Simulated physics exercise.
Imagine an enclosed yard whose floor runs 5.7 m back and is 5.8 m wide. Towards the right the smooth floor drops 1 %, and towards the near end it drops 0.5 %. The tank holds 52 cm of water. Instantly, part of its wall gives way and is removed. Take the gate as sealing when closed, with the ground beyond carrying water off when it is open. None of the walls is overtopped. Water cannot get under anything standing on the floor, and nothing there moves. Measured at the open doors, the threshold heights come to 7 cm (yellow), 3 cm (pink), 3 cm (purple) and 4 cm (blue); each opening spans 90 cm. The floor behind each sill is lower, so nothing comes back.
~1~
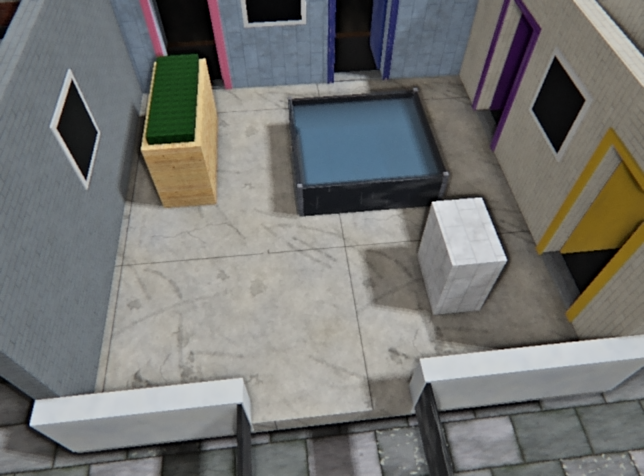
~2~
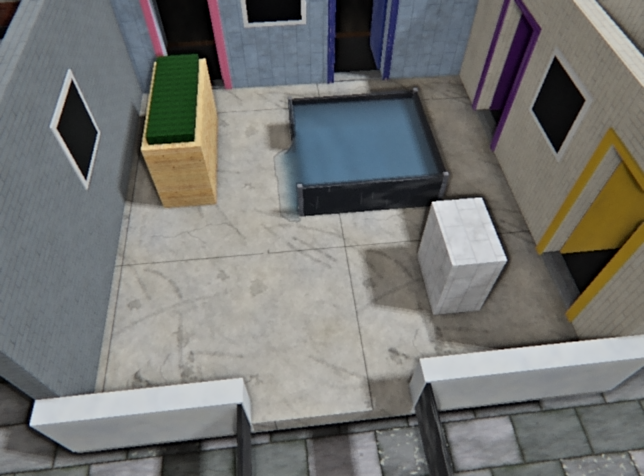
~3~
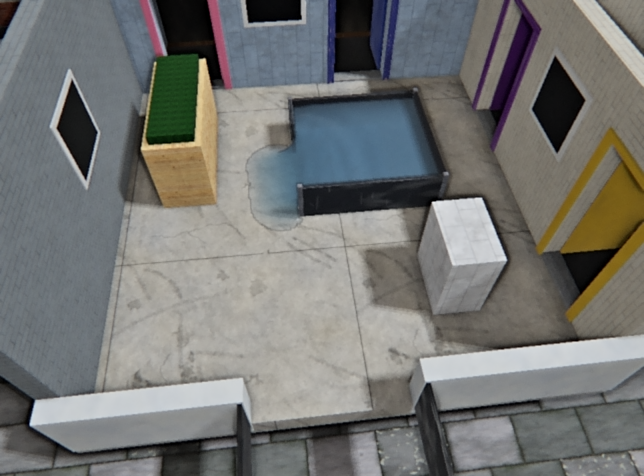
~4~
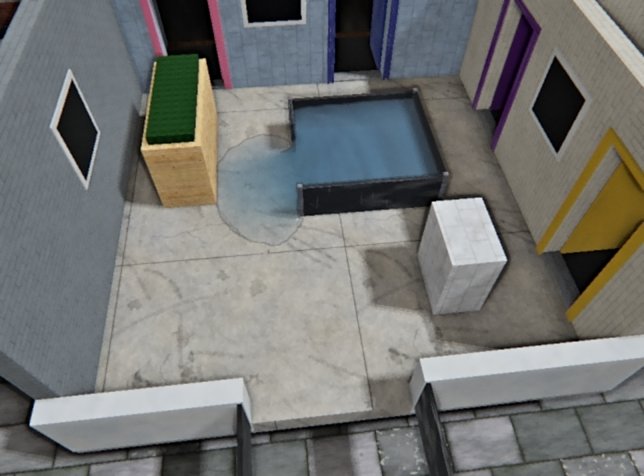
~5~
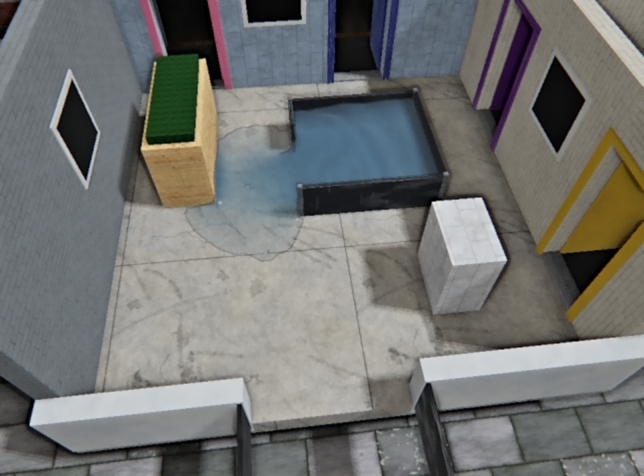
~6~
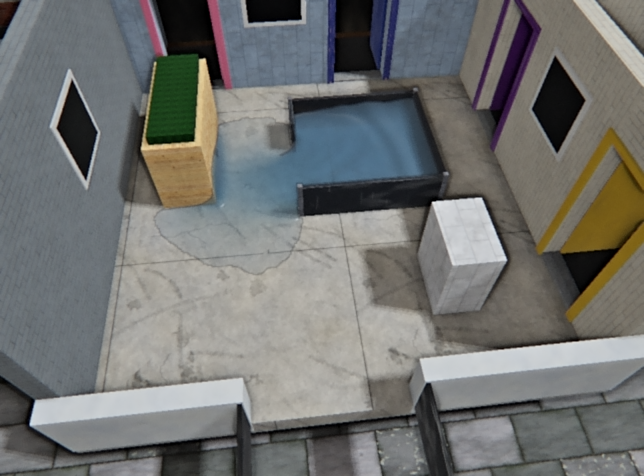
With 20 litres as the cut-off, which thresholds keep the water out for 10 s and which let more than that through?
Over 10 s: The yellow door holds it off; the pink door lets too much through; the purple door lets too much through; the blue door holds it off.
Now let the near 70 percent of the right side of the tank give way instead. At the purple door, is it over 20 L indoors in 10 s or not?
Relative to that limit, purple ends up on the high side.
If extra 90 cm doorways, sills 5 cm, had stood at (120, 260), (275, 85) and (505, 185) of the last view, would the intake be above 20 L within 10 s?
Taking them in order, the first gets enough, the second enough and the third too little.
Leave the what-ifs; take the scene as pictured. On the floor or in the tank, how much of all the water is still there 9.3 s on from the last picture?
82 %.
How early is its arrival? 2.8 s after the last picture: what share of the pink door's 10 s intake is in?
45 percent or so by then.
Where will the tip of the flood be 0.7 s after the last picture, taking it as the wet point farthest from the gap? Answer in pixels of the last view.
Point: Roughly (110, 302).
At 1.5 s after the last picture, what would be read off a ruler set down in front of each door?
In centimetres - yellow: 0, pink: 7, purple: 0, blue: 0.
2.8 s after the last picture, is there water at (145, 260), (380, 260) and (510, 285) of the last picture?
First spot submerged, second not yet wet, third not yet wet.
Then, 0.7 s after the last picture water covers 20 % of the floor and is deepest (35 cm) near (225, 188); yellow door not reached, pink door not reached, purple door not reached, blue door not reached.
Then, 1.5 s after the last picture water covers 35 % of the floor and is deepest (38 cm) near (92, 418); yellow door not reached, pink door 7 cm at the sill, 12 L in, purple door not reached, blue door not reached.
Then, 2.8 s after the last picture water covers 55 % of the floor and is deepest (24 cm) near (125, 414); yellow door not reached, pink door 8 cm at the sill, 42 L in, purple door not reached, blue door 5 cm at the sill, 0 L in.
Then, 5.3 s after the last picture water covers 85 % of the floor and is deepest (12 cm) near (572, 351); yellow door 5 cm at the sill, 0 L in, pink door 6 cm at the sill, 68 L in, purple door 6 cm at the sill, 16 L in, blue door 3 cm at the sill, 1 L in.
Then, 9.3 s after the last picture water covers 95 % of the floor and is deepest (10 cm) near (578, 366); yellow door 7 cm at the sill, 1 L in, pink door 6 cm at the sill, 88 L in, purple door 6 cm at the sill, 49 L in, blue door 2 cm at the sill, 1 L in.
